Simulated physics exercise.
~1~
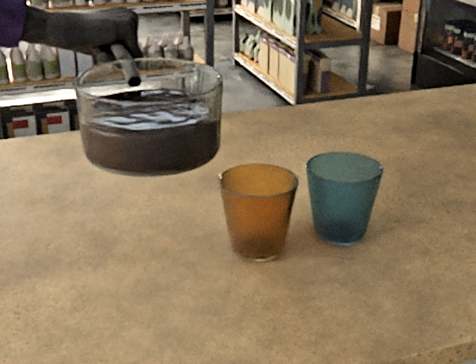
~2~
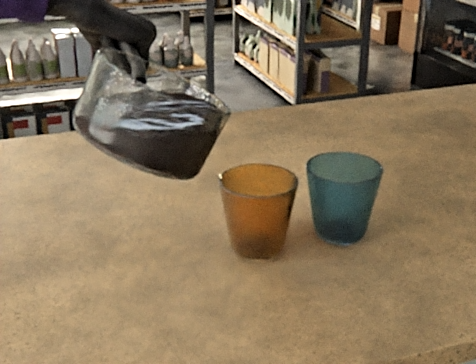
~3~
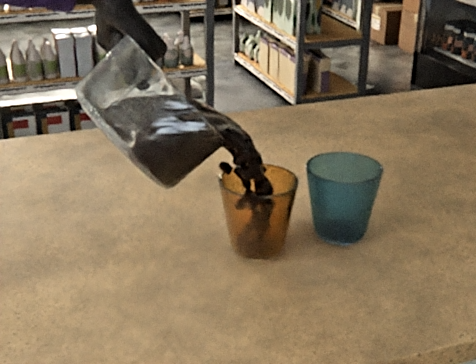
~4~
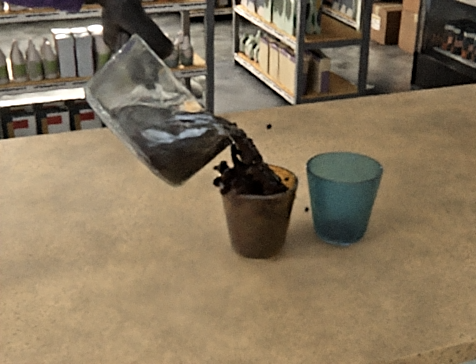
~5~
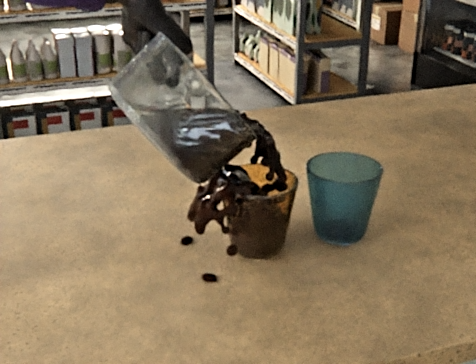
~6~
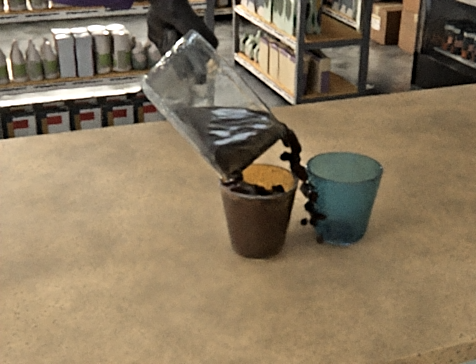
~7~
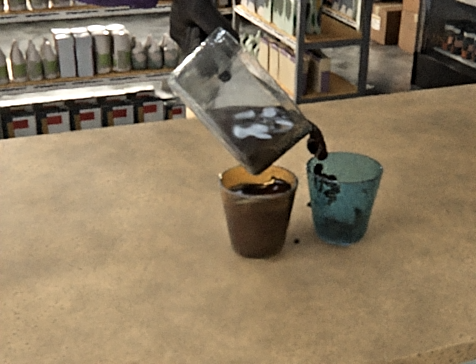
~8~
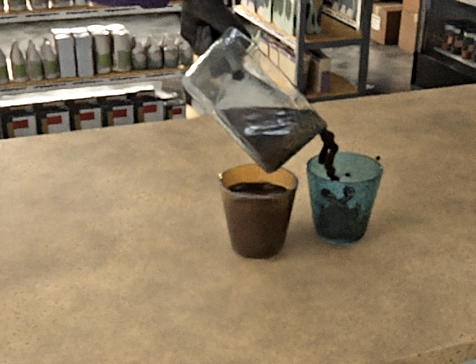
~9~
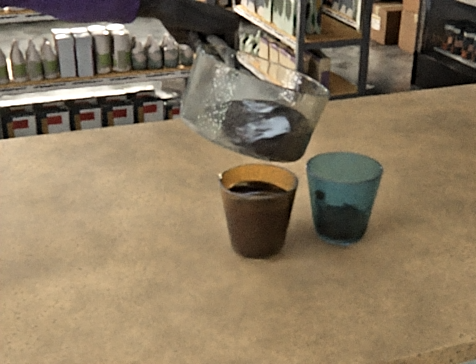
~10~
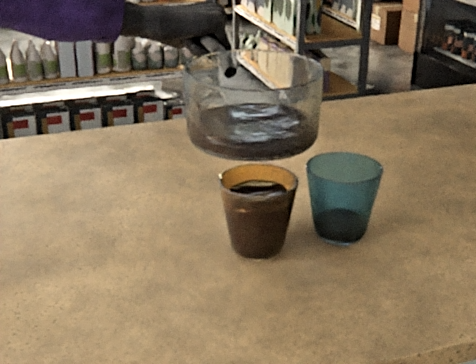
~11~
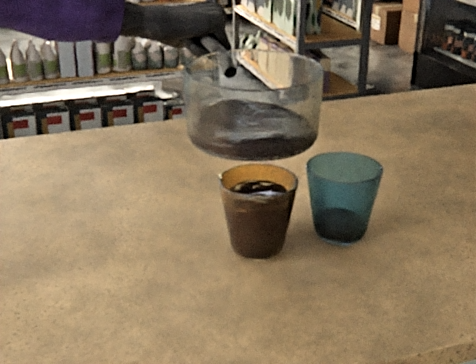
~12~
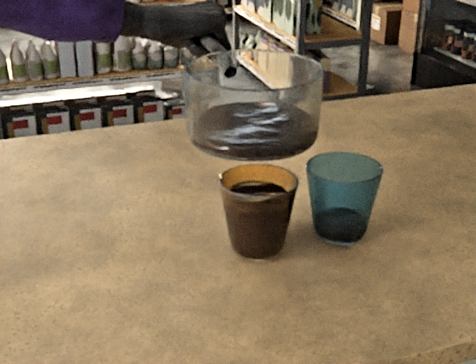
To begin with, a gloved hand holds a clear glass pan of dark coffee above a worktop where an orange glass and a teal glass stand empty side by side. The hand tips the pan to the right, and coffee streams into the orange glass on the left. As that glass fills, dark drops splash around its rim. Still tilted, the pan moves right, and the stream passes over the gap into the teal glass. Then the pan swings back level and stays above the glasses, some coffee still inside. The orange glass ends nearly full, the teal one holding only a little.
